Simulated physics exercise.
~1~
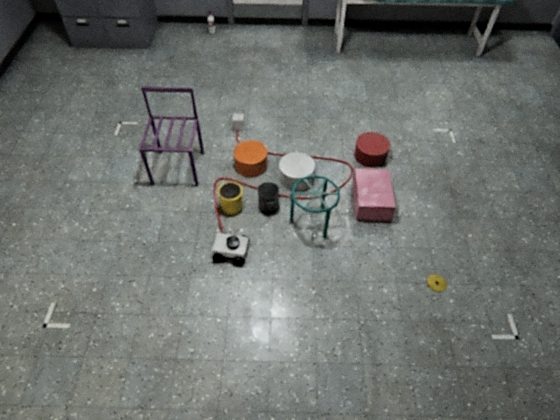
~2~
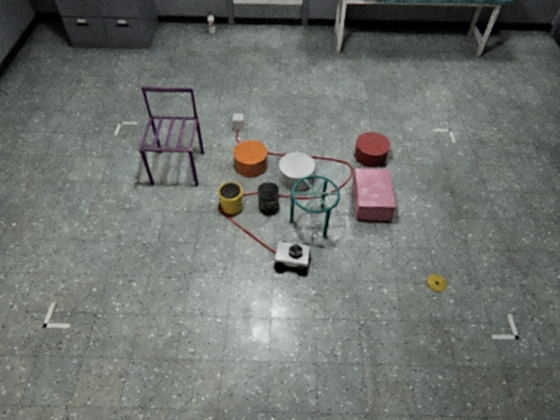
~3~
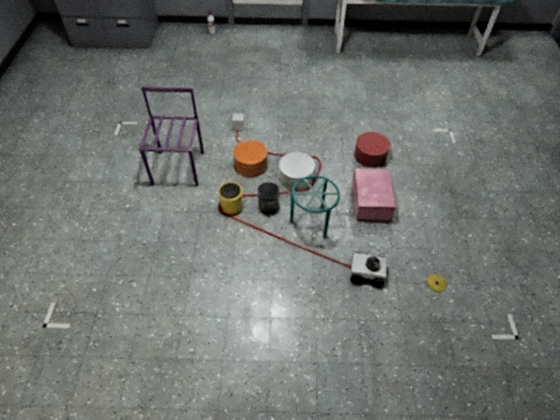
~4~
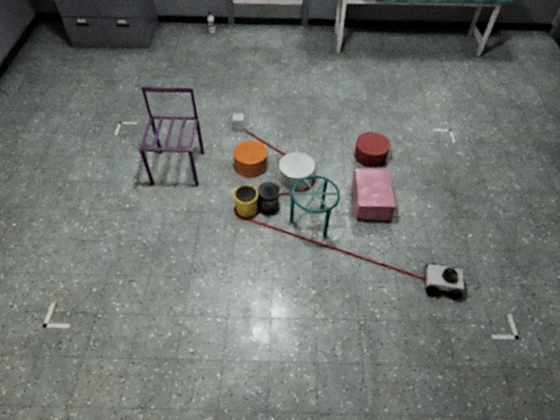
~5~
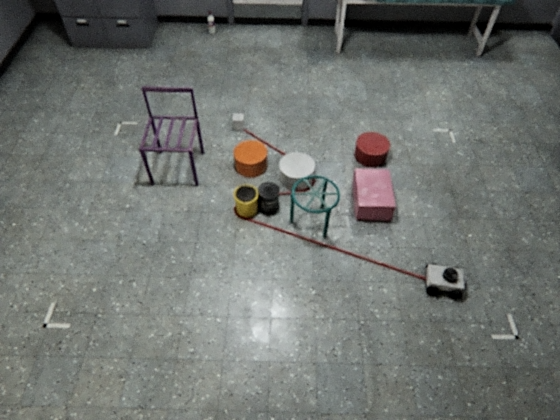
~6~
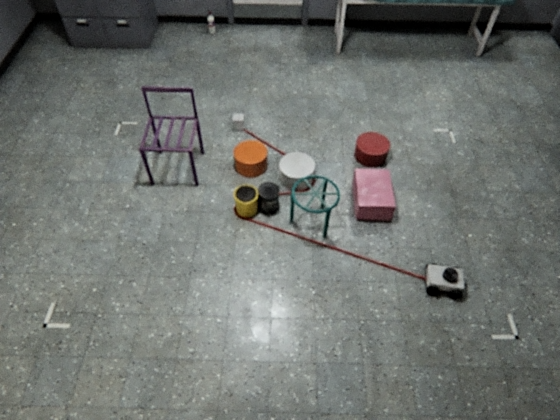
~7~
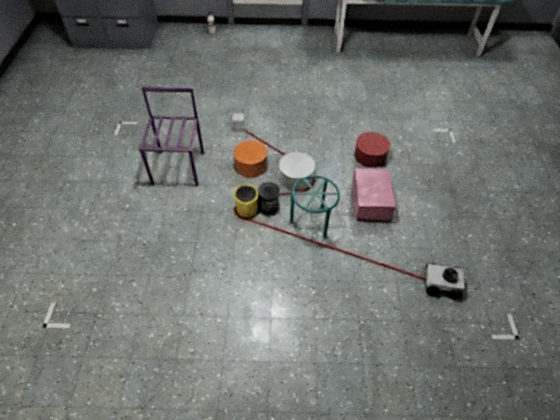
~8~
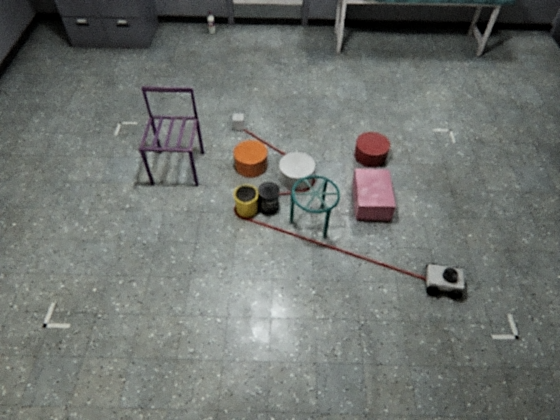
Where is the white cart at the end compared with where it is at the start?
It starts on the left side of the group, just in front of the yellow pot, and ends well to the right and slightly nearer the viewer, over the spot where the yellow mark was visible.
